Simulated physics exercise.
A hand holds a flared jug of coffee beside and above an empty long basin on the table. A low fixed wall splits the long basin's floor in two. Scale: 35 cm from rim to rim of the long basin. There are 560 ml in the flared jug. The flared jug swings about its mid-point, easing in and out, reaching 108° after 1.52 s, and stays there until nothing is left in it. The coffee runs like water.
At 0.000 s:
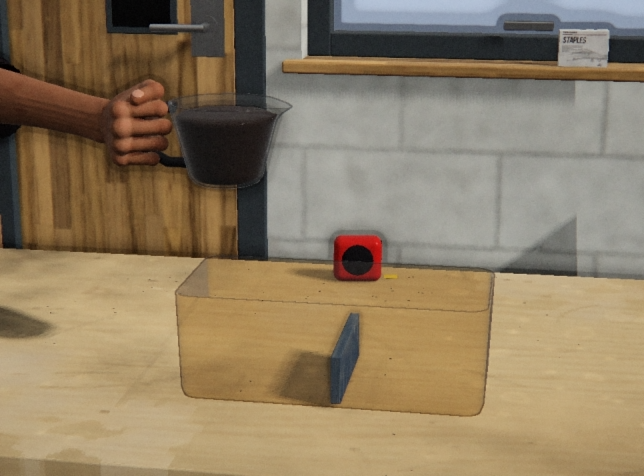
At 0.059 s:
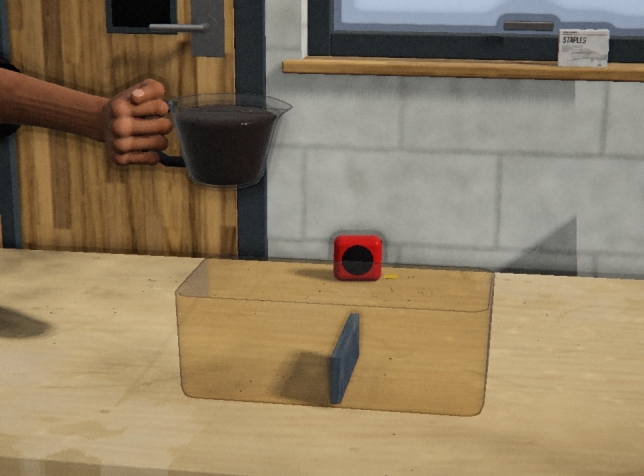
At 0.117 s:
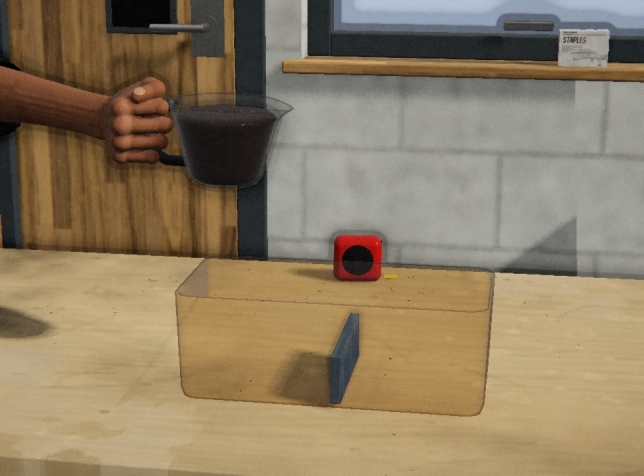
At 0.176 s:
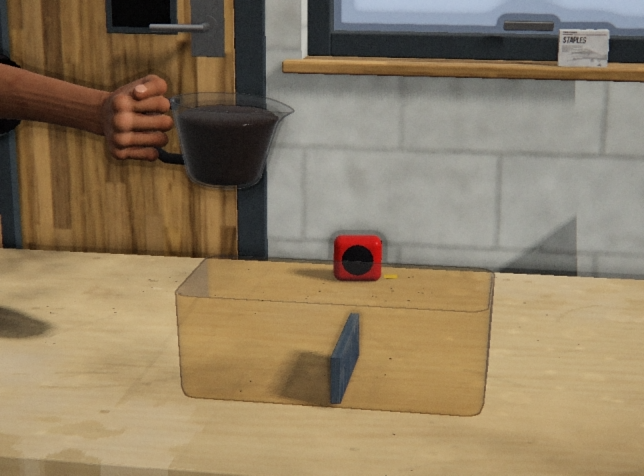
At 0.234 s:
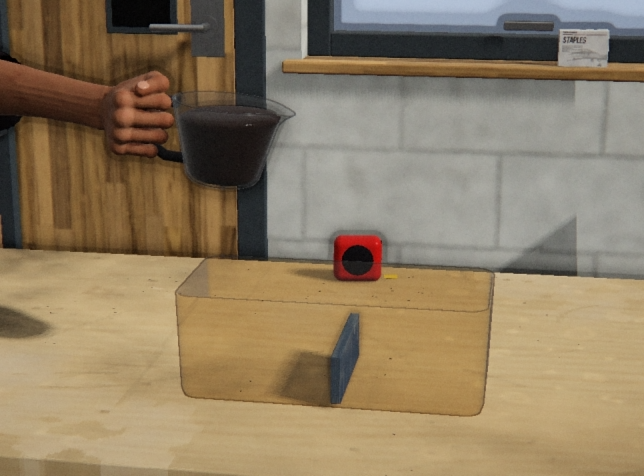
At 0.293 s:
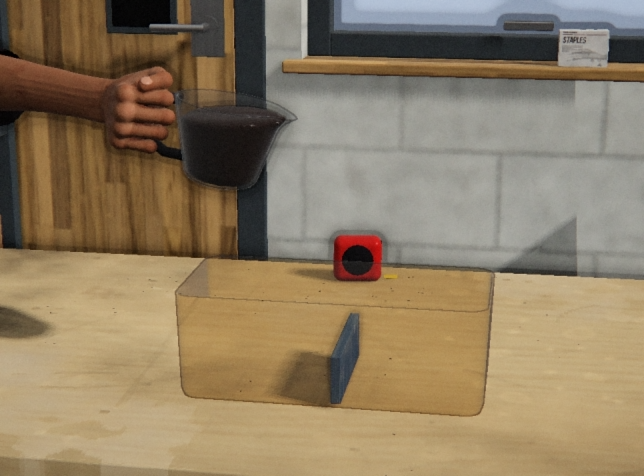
On a wooden table against a pale block wall, a long, empty clear basin with a dark upright divider inside sits before a small red object. To the upper left, a hand holds a jug of dark liquid level and nearly still, then slowly tilts it slightly to the right.
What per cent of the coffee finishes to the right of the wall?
Roughly 52 per cent is past the wall.
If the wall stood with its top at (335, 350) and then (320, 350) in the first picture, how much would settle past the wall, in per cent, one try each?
First 70, then 80 per cent.
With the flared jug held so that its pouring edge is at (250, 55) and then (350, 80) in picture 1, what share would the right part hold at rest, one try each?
In turn about 5 and 95 per cent.
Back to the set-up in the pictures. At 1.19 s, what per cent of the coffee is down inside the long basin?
Some 84 per cent.
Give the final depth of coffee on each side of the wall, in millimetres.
Some 10 mm on the left and 12 mm on the right.
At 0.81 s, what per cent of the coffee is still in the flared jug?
Near 60 in a hundred.
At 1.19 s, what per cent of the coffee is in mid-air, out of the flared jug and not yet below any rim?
Some 10 per cent.
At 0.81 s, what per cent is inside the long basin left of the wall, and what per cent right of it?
Some 2 per cent left and 12 right.
By 0.81 s the tilt is 60° and 61 per cent is still to pour, 2 is left of the wall and 12 right of it.
By 1.19 s the tilt is 96° and 7 per cent is still to pour, 32 is left of the wall and 52 right of it.
By 1.59 s the tilt is 108° and 0 per cent is still to pour, 47 is left of the wall and 52 right of it.
By 2.02 s the tilt is 108° and 0 per cent is still to pour, 47 is left of the wall and 52 right of it.
At rest 47 per cent lies left of the wall, 52 right of it and 1 outside.
